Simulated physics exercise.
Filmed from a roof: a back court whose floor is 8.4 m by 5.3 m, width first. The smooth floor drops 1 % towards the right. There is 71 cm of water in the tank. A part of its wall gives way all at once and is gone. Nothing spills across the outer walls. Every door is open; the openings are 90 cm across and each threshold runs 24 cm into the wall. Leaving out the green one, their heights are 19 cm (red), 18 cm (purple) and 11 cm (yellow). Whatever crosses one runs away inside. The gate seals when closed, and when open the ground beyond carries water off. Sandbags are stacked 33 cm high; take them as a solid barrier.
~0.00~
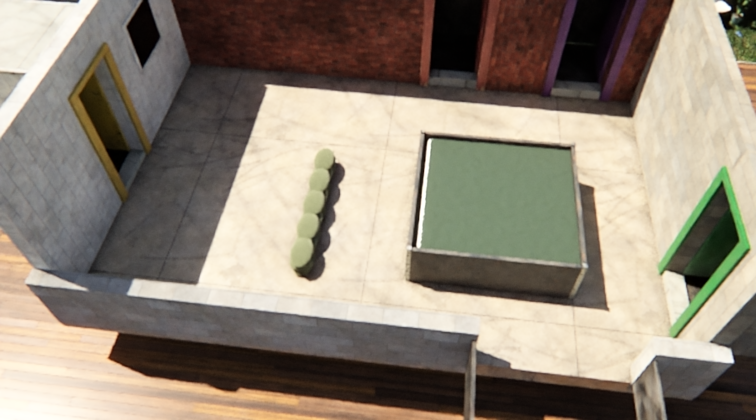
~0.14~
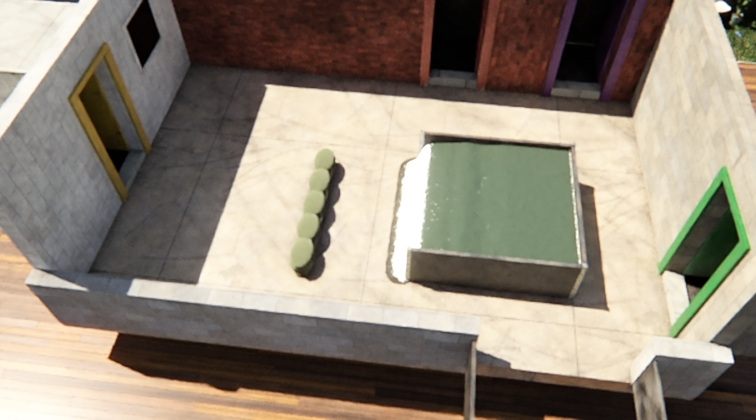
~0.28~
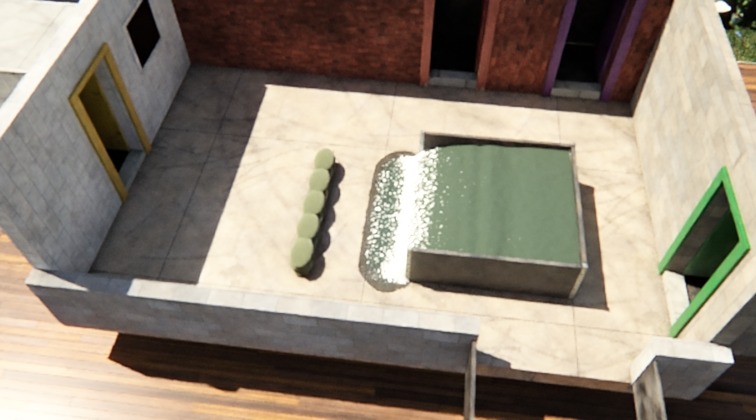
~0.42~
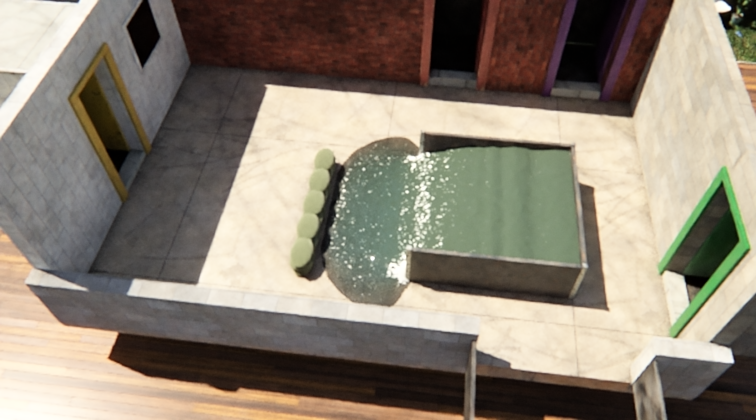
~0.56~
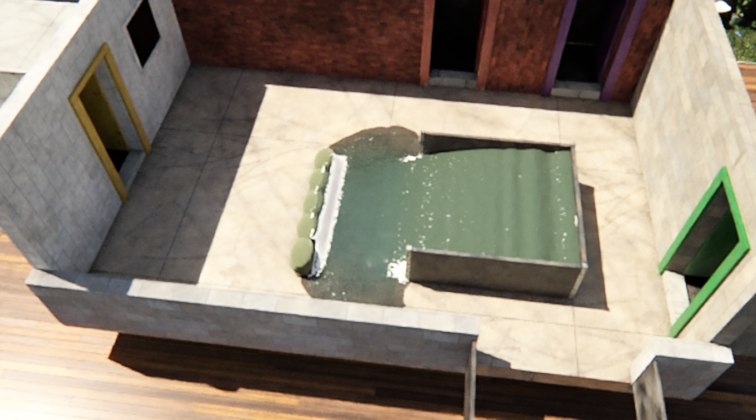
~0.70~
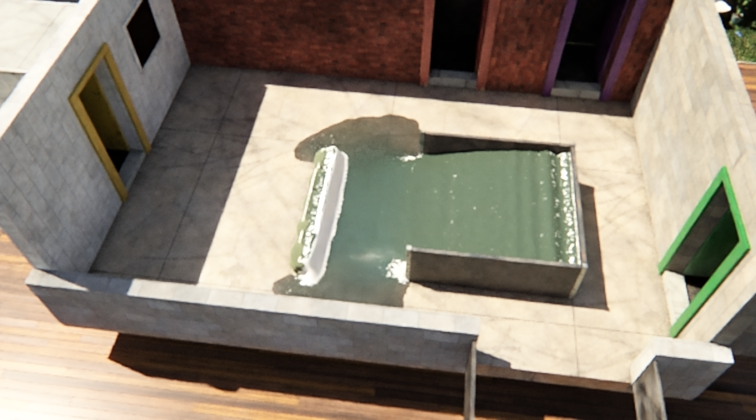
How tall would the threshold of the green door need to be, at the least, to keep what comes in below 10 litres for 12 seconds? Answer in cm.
It would have to be roughly 15 cm high.
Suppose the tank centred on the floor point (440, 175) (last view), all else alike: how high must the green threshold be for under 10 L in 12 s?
Some 14.5 cm.
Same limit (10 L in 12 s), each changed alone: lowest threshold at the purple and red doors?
Roughly 10.0 cm at purple and 9.5 cm at red.
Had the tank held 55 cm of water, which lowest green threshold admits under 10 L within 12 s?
Then roughly 11.5 cm.
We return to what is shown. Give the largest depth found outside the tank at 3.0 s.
Up to some 33 cm.
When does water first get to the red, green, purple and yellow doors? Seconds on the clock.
Red 2.6 s, green 3.4 s, purple 3.6 s, yellow 3.0 s.
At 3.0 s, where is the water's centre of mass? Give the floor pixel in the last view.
Around (360, 202).
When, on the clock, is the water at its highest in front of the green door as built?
Near 4.0 s.
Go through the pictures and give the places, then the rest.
In the first frame, the tank at (496, 197) is whole and still, 71 cm deep; the green door at (695, 263) is dry.
In the second frame, water pours out at (416, 210) and has run 0.2 m, to (393, 273); about 9 cm deep outside, 71 cm at the back.
In the third frame, water pours out at (416, 211) and has run 0.7 m, to (368, 231); about 12 cm deep outside, 71 cm at the back.
In the fourth frame, water pours out at (416, 212) and has run 1.3 m, to (327, 256); about 10 cm deep outside, 71 cm at the back.
In the fifth frame, the front is at (328, 152), 1.6 m from the gap at (416, 212); 4.7 m2 of floor is wet, 69 cm left at the back.
In the sixth frame, the front is at (301, 150), 2.1 m from the gap at (416, 212); 6.0 m2 of floor is wet, 62 cm left at the back; the green door at (695, 263), 3.8 m from the gap, is still 3.8 m from the nearest water.
After 1.4 s water covers 30 % of the floor, deepest (50 cm) near (336, 215); it has not reached the green door.
After 3.0 s water covers 65 % of the floor, deepest (33 cm) near (337, 330); it has not reached the green door.
After 12.0 s water covers 95 % of the floor, deepest (15 cm) near (668, 345); 14 cm at the green door, 15 litres in over its 14 cm threshold.
At the green door as built, the water arrived by 3.4 s and peaked near 15 cm at 4.2 s.
Run again over the same 12 s with other heights there, 17 litres in over 13.5 cm, 2 litres over 18.5 cm. The limit of 10 litres is kept from about 15 cm up.
